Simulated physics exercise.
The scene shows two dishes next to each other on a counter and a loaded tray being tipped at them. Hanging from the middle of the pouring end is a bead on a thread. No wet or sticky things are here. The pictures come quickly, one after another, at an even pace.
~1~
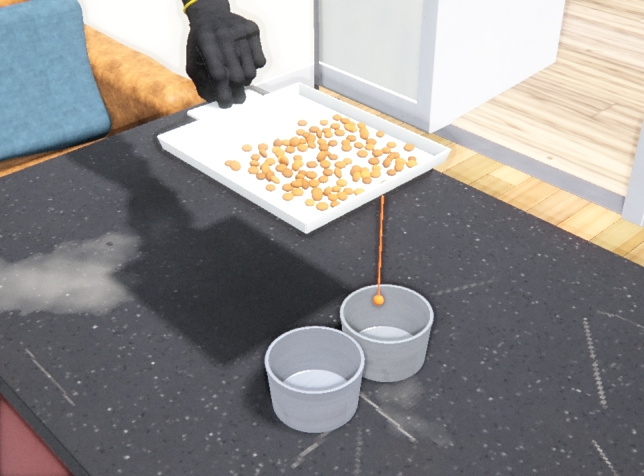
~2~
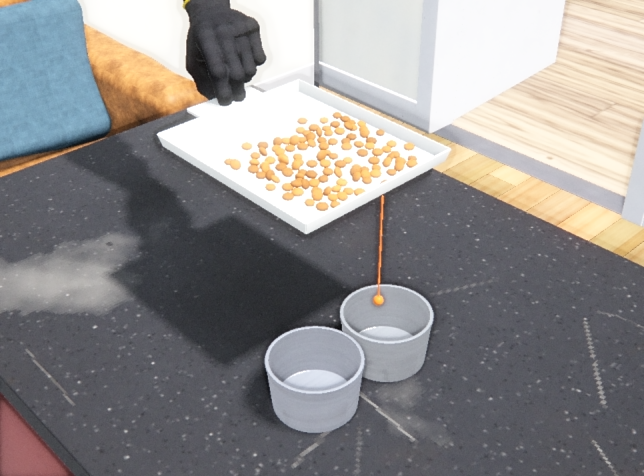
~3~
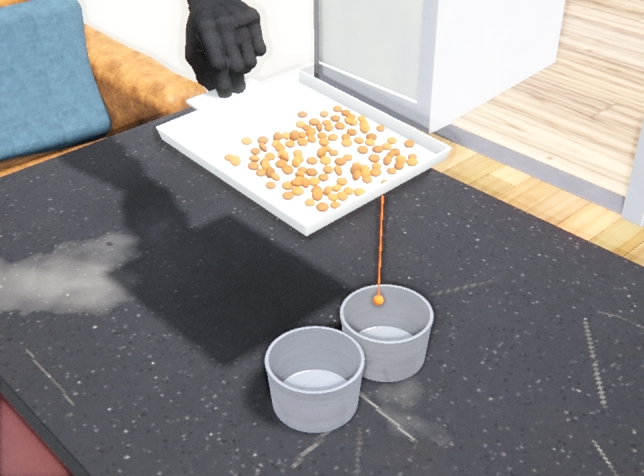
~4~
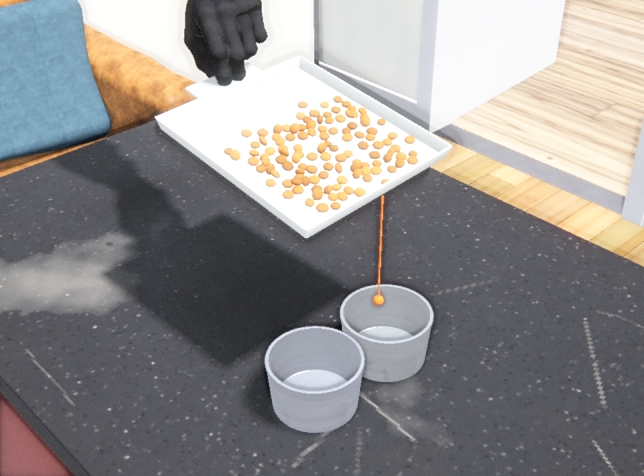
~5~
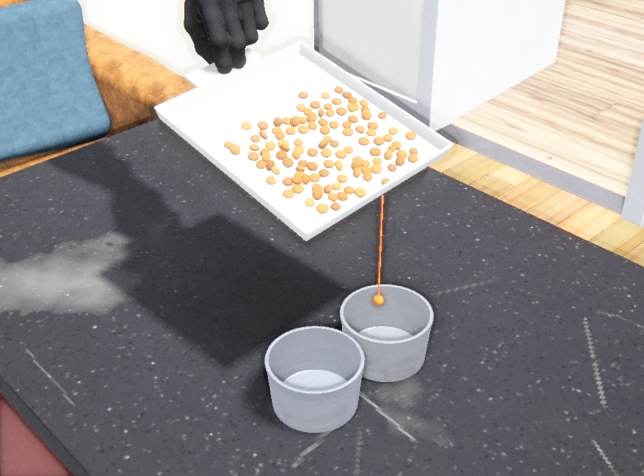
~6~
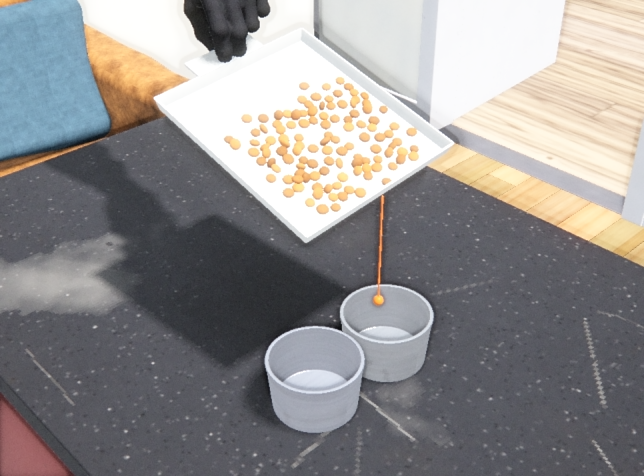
A white tray scattered with small orange-brown bits of kibble starts nearly level, then tilts steadily toward the viewer as a black-gloved hand behind it shifts slightly, its near corner lowest and the bits staying spread out. Below, two empty grey dishes and an orange bead on a thread stay still over a speckled dark counter. The fixed camera looks down into a room with a blue-draped brown couch, white cabinet and pale wood floor.
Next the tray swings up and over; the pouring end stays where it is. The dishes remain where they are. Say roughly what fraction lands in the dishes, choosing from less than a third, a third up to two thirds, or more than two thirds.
The dishes will end up with above two thirds of the load.
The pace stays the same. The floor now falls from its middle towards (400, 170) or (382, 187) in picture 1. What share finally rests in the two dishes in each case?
You'd see roughly 10 per cent the first time and 30 per cent the second.
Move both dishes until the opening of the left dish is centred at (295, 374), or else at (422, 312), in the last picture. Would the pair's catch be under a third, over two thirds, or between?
The earlier try, above two thirds; the later try, below one third.
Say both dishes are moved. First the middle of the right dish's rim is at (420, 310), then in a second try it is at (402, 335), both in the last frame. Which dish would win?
The one on the left side first, then the one on the left side.
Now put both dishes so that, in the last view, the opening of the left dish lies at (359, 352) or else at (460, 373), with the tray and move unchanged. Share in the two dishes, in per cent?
About 60% on the first try and 0% on the second.
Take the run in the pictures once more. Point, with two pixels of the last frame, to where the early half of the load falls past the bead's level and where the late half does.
Earlier half at (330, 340), later half at (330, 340).
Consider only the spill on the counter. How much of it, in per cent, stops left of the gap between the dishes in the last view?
Left portion: Around 0 %.
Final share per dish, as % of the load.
Per hundred pieces, the left dish ends with about 80 and the right dish with about 10.
Soon after the last picture, tray tipped steeply; nearly all on the tray; a stray few in the air.
A little later, tray tipped past a quarter turn; a small part on the tray; about two thirds in the left dish; a stray few in the right dish; a small part outside both; about a quarter in the air.
Later still, tray tipped past a quarter turn; most in the left dish; a small part in the right dish; about a quarter outside both.
At rest, tray tipped past a quarter turn; most in the left dish; a small part in the right dish; about a quarter outside both.
